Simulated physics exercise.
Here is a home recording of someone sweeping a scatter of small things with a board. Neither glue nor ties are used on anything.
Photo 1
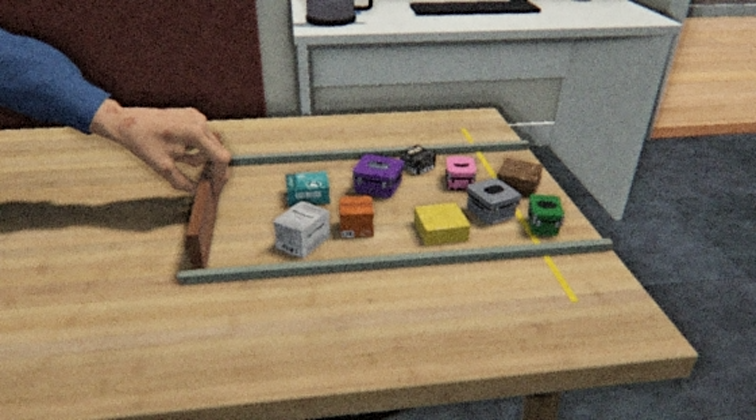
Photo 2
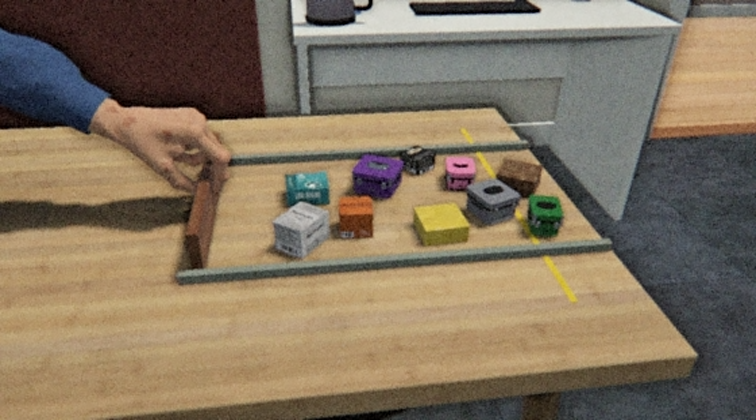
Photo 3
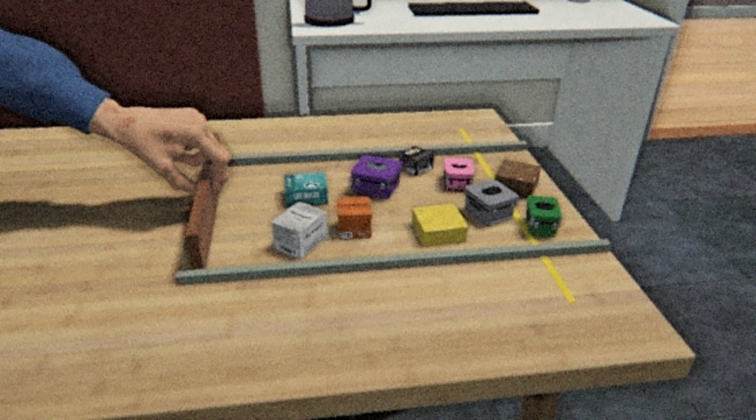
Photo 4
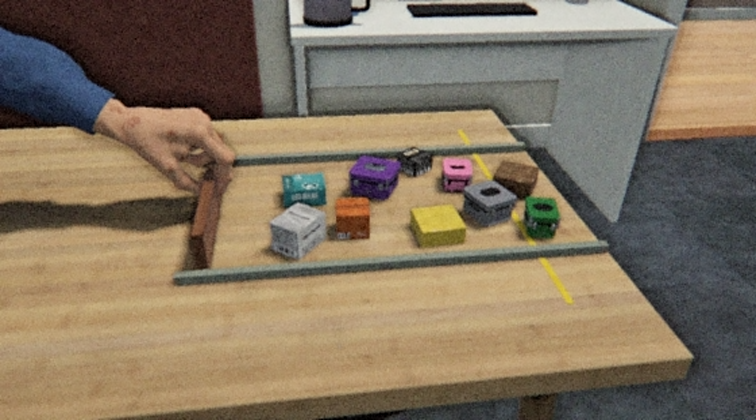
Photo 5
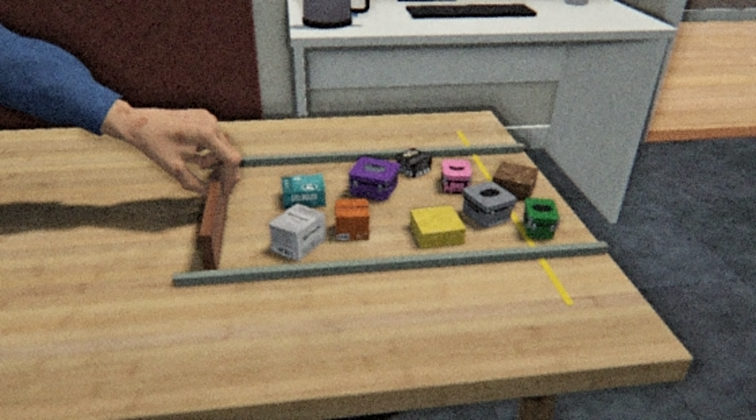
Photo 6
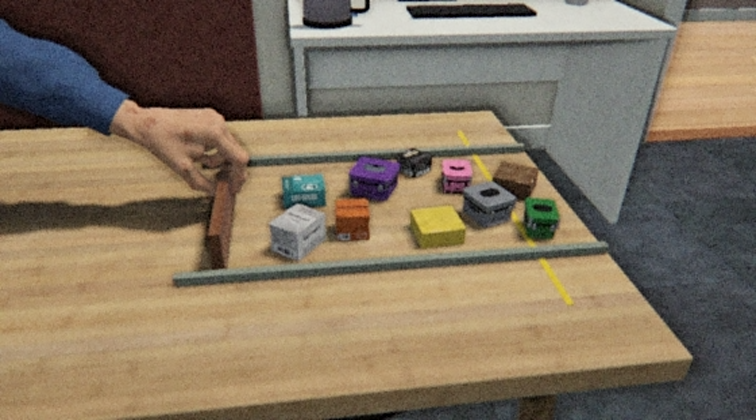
A hand in a blue sleeve holds a brown board upright at the left of a light wooden table, seen from above at an angle, with a white desk behind. Between two grey-green rails sit small boxes and cases: white, turquoise, orange, purple, black, yellow, pink, grey, brown and green, near a yellow tape line. The view shifts very slightly, then the board slides a little rightward while the objects stay put.
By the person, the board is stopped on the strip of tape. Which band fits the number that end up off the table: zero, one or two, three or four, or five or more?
It ends with three pieces or four gone from the top.
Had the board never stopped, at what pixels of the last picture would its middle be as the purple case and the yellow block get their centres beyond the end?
When the purple case crosses, the middle is near (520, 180); when the yellow block crosses, near (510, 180).
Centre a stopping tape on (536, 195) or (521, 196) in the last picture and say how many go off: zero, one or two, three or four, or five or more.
The first spot would give five or more falling and the second five or over.
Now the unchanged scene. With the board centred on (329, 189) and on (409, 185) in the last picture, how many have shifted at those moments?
Counts: 4 and 9.
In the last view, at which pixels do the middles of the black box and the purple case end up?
Final centres, in order: Near (491, 153), near (532, 161).
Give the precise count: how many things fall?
In all, 4 of them.
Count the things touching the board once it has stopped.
Looks like 3 of them, all told.
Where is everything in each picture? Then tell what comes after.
In the first picture, brown block (519, 178); green case (545, 216); grey case (492, 202); board (209, 195); tape (506, 195).
In the second picture, green case (544, 217); turquoise box (307, 189).
In the third picture, grey case (490, 203); purple case (377, 177).
In the fourth picture, brown block (515, 179); pink case (457, 176).
In the fifth picture, green case (540, 219); black box (414, 163).
In the sixth picture, brown block (515, 180); green case (540, 219); grey case (488, 205); board (226, 195); tape (502, 197).
Soon after, none off yet; brown block at rest near (515, 180); green case at rest near (540, 219); grey case at rest near (488, 205).
Then, none off yet; brown block moved about its own width near (545, 181); green case moving near (546, 219); grey case moved about its own width near (509, 200).
At rest, the number that fall off is three or four; fallen, pink case, grey case, green case and brown block.
